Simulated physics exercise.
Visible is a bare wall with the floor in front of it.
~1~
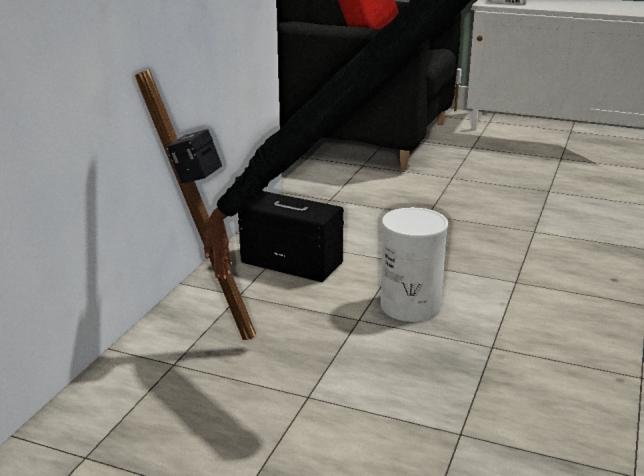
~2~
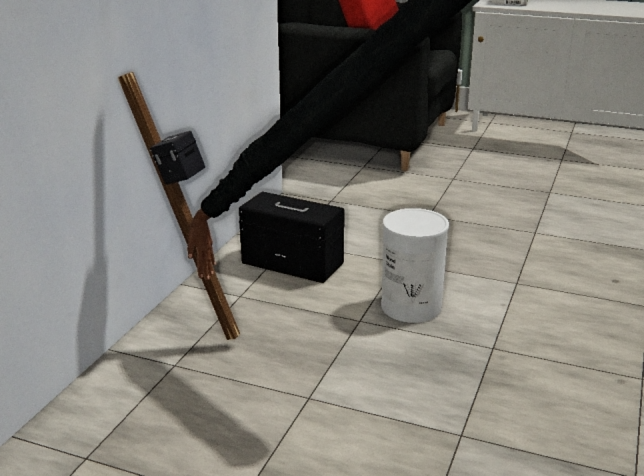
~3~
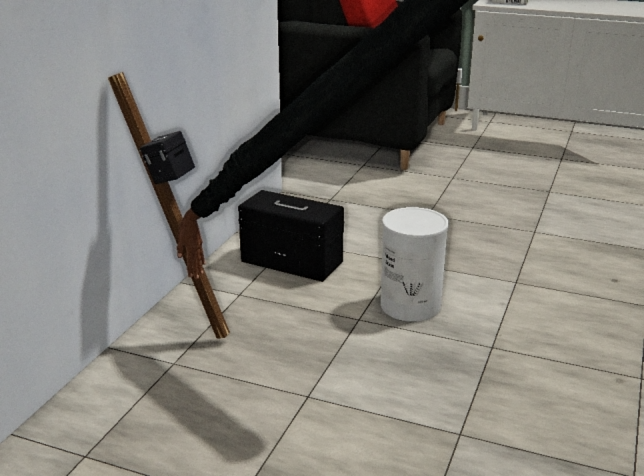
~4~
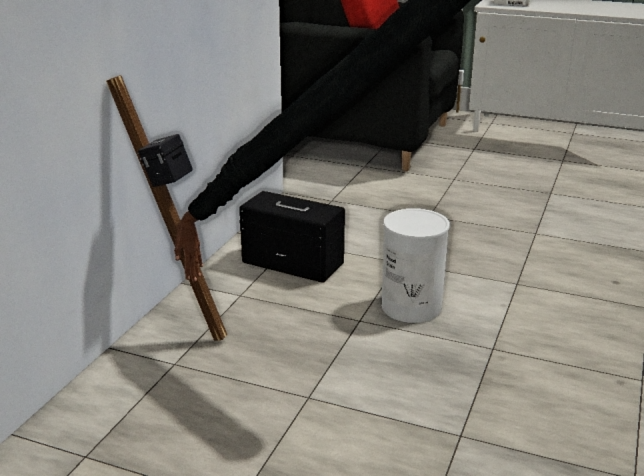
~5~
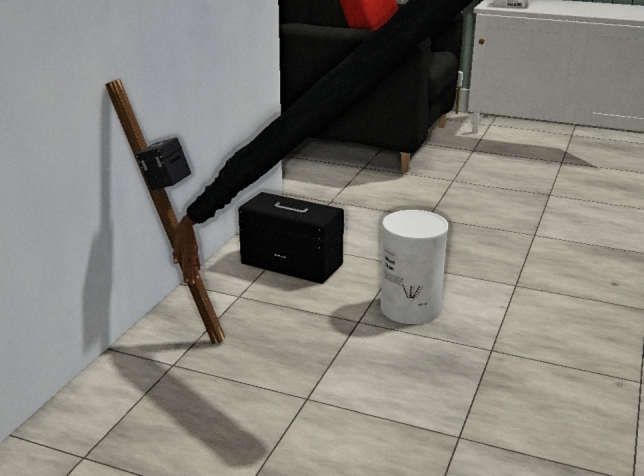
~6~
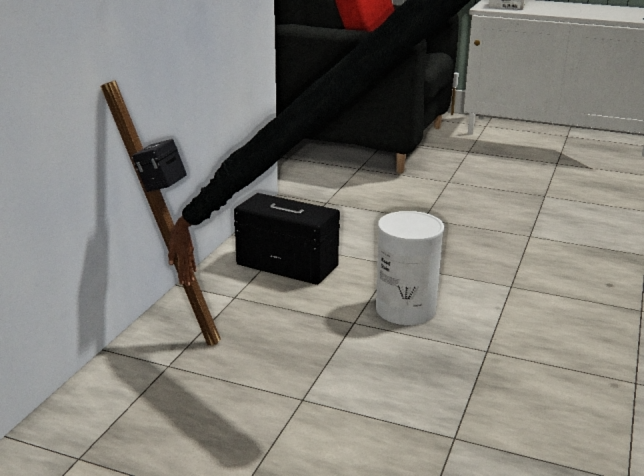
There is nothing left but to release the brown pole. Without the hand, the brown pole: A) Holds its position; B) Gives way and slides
Option A: Holds its position.
Then, 0.20 s past the last view, nothing moves.
Then, 0.50 s past the last view, brown pole resting near (164, 220).
Finally, all 3 still in place. Final places as the last picture's camera would see them, brown pole near (164, 220). The pole stays up.
